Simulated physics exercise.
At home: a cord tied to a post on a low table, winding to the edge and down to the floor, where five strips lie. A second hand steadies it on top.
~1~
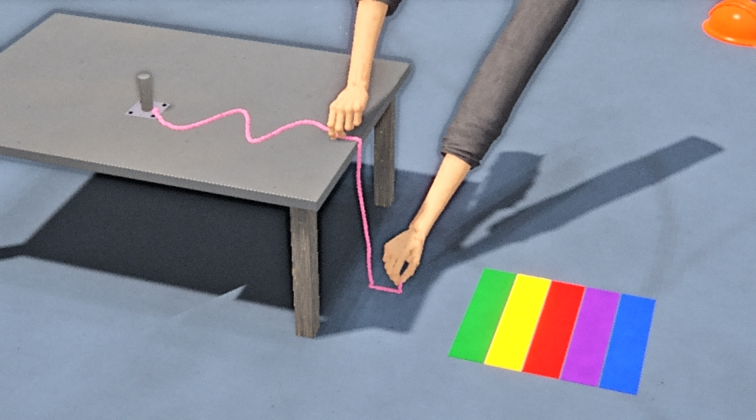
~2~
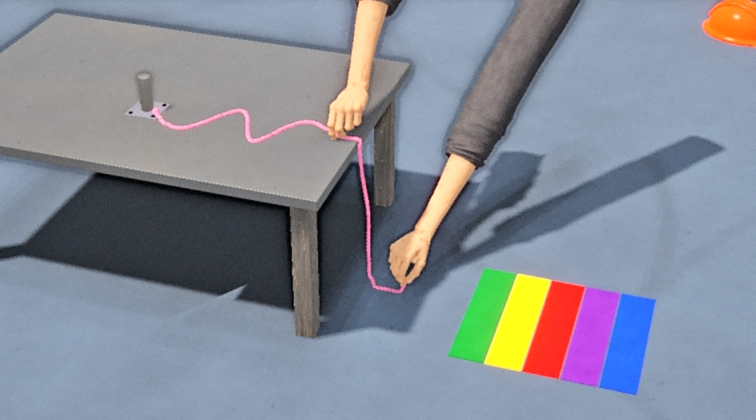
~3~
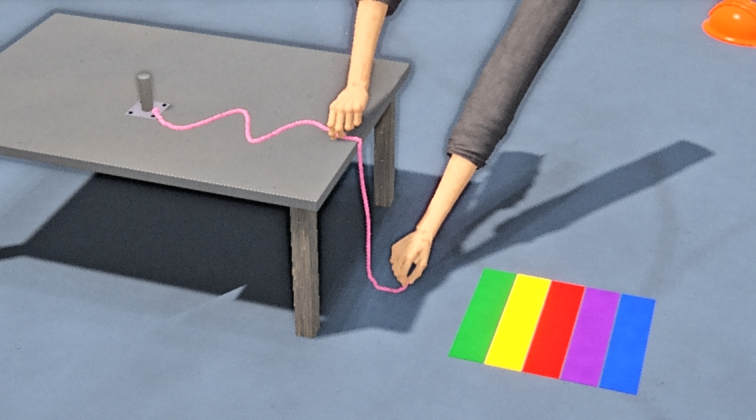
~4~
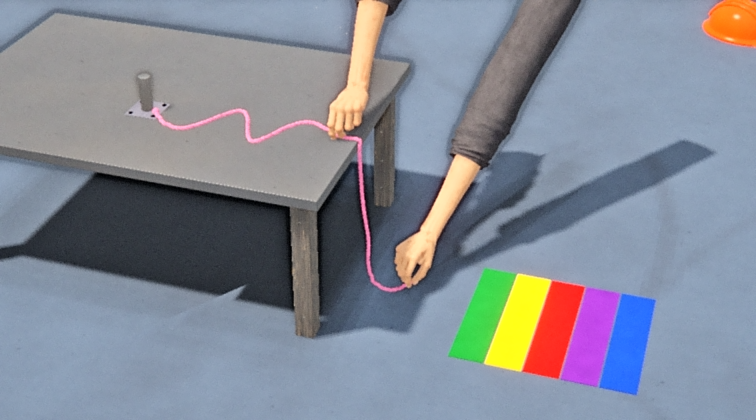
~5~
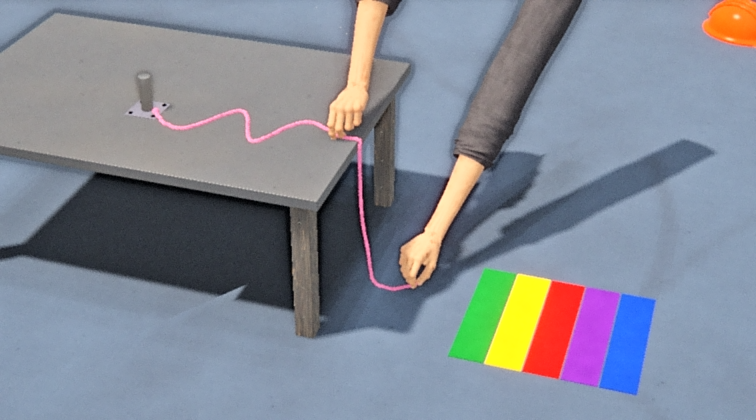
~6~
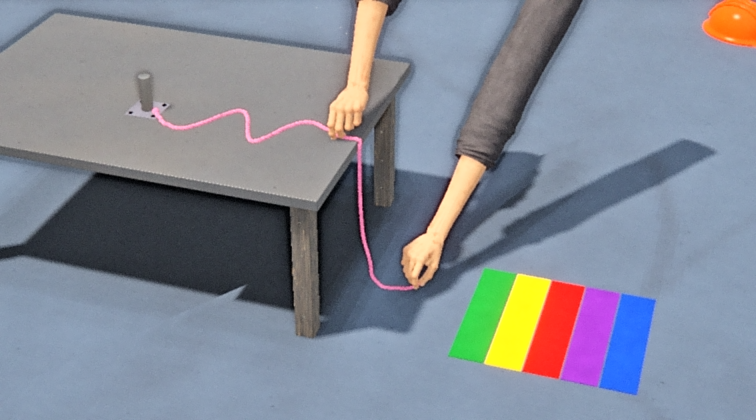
A hand draws the end of a pink cord slightly right toward five coloured strips.
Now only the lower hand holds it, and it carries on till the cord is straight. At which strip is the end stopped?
It halts on the blue strip.
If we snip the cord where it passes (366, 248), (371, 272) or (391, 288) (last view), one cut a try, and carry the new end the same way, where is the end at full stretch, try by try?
About (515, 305), (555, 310) and (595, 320).
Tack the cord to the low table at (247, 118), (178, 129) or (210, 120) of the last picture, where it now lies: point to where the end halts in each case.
About (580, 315), (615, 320) and (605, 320).
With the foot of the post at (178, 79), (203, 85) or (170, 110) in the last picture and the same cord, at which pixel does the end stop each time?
About (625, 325), (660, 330) and (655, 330).
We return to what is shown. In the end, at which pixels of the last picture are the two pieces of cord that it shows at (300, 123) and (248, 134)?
They go to (384, 163) and to (315, 134).
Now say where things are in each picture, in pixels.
The first frame shows end (400, 281); green (472, 342); yellow (509, 350); red (546, 357); purple (584, 365); blue (622, 373).
The second frame shows end (405, 282); cord through (171, 127) (243, 111) (271, 136) (333, 133) (365, 192) (369, 259).
The third frame shows end (407, 282).
The fourth frame shows end (411, 283); cord through (171, 127) (243, 111) (271, 136) (333, 133) (362, 192) (368, 258).
The fifth frame shows end (416, 284).
The sixth frame shows end (419, 284); cord through (171, 127) (243, 111) (271, 136) (333, 133) (360, 192) (369, 258).
A little later, end near (561, 312); over red.
Next, end near (607, 320); over purple.
When it is tight, end near (633, 325); over blue. Over blue.
